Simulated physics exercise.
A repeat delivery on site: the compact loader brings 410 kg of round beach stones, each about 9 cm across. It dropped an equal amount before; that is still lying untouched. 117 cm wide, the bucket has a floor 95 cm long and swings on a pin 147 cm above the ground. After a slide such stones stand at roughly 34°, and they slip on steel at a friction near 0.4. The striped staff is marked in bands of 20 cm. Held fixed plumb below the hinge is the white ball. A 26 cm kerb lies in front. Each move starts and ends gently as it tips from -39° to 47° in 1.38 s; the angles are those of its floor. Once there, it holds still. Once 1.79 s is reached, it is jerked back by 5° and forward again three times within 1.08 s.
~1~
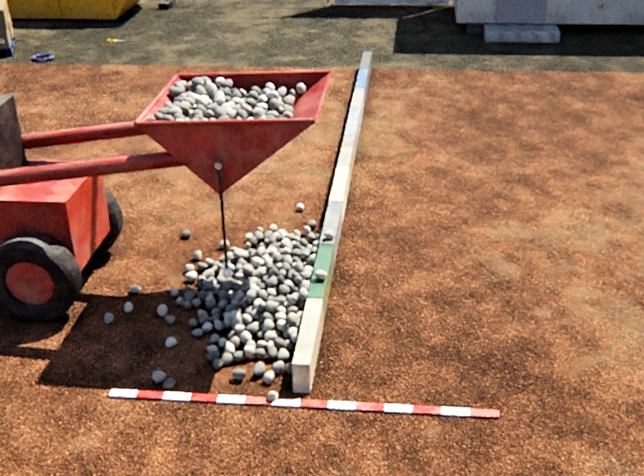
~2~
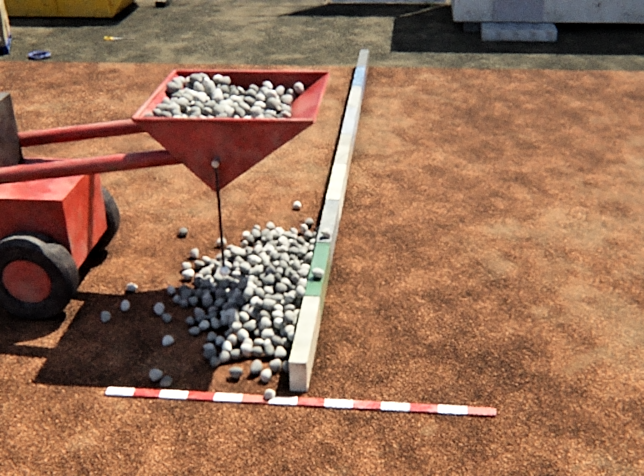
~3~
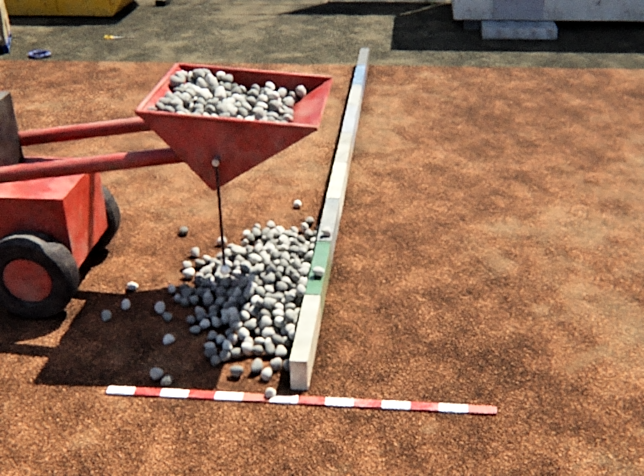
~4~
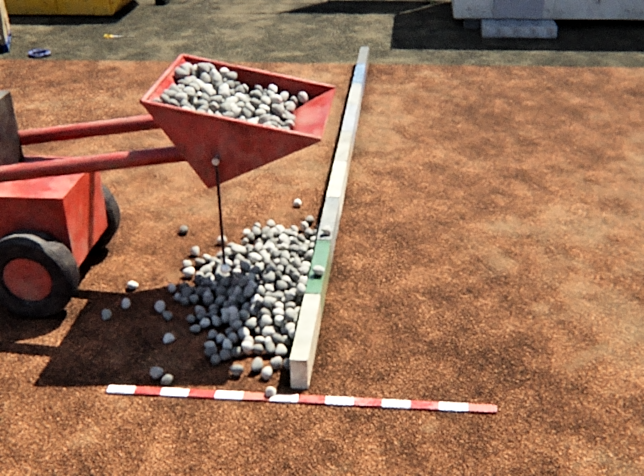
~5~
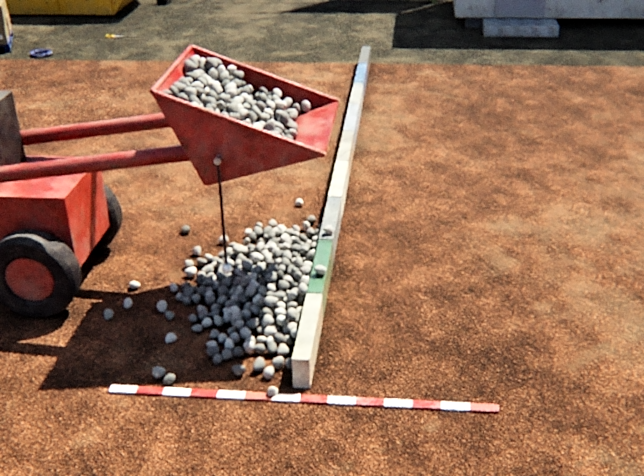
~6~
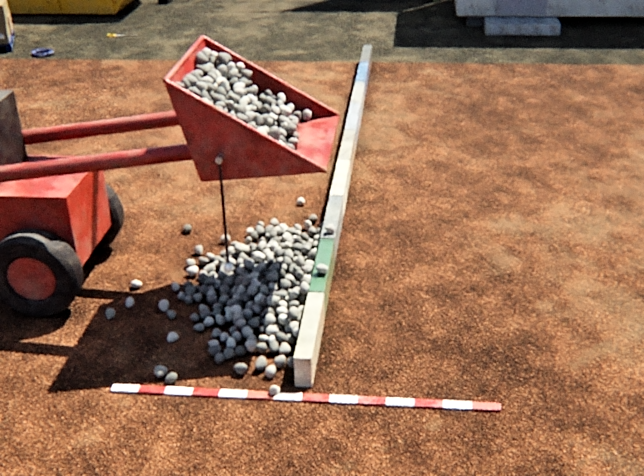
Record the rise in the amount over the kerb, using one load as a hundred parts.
Rise: About 85 parts in every hundred.
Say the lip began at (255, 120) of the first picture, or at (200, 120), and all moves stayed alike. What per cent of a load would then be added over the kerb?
Around 20 percent, then around 0 percent.
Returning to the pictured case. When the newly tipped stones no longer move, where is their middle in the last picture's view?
Around (383, 287).
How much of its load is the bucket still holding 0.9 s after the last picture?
Near 25 per cent of the load is held.
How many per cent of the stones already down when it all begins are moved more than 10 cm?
Close to 0 in a hundred of them.
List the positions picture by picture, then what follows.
The first picture shows lip at (315, 121), floor tilted -39°, highest stones at (200, 86). The earlier load is highest near (293, 264), 26 cm above ground level, 100 % on this side of the kerb.
In the second picture, the bucket is at -37°, its lip at (313, 122); the top of the load is at (193, 84).
In the third picture, the bucket is at -33°, its lip at (317, 128); the top of the load is at (192, 81).
In the fourth picture, the bucket is at -25°, its lip at (321, 140); the top of the load is at (192, 74).
In the fifth picture, the bucket is at -16°, its lip at (325, 155); the top of the load is at (199, 67).
In the sixth picture, the bucket is at -6°, its lip at (326, 171); the top of the load is at (207, 62).
Then, 0.4 s after the last picture the floor is at 33°; in per cent of one load, 99 in the bucket, 100 on this side of the kerb; the foremost stones are at (316, 233).
Then, 0.9 s after the last picture the floor is at 47°; in per cent of one load, 24 in the bucket, 133 on this side of the kerb, 43 over the kerb; the foremost stones are at (381, 289).
Then, 2.7 s after the last picture the floor is at 47°; in per cent of one load, 0 in the bucket, 114 on this side of the kerb, 85 over the kerb; the foremost stones are at (631, 278).
Then, 5.6 s after the last picture the floor is at 47°; in per cent of one load, 0 in the bucket, 114 on this side of the kerb, 85 over the kerb; the foremost stones are at (631, 278). Net gain over the kerb, 85.
